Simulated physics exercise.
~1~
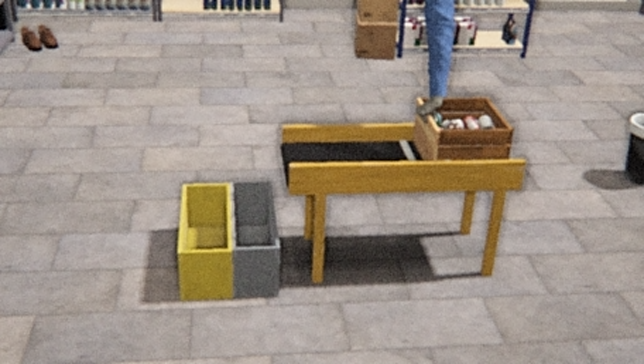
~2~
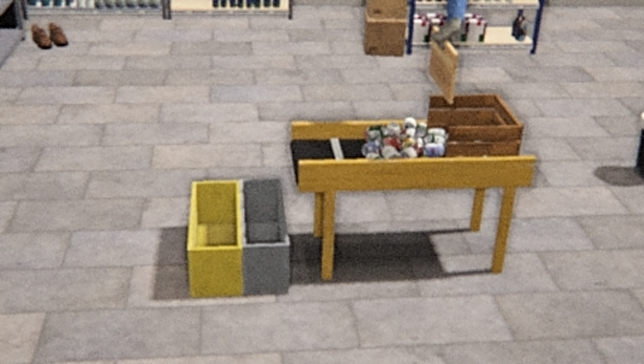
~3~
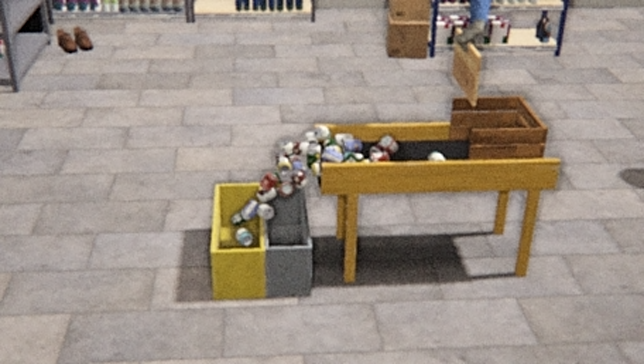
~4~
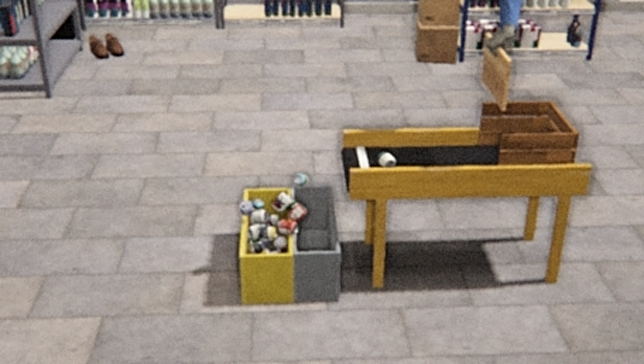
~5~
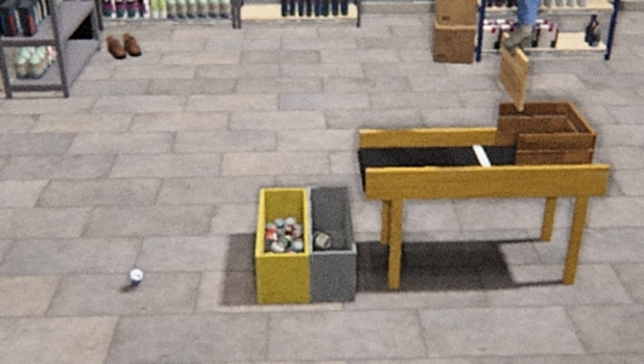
Small cans riding a belt leftward from a wooden pen and tumbling mostly into a yellow tote, one ending on the floor.
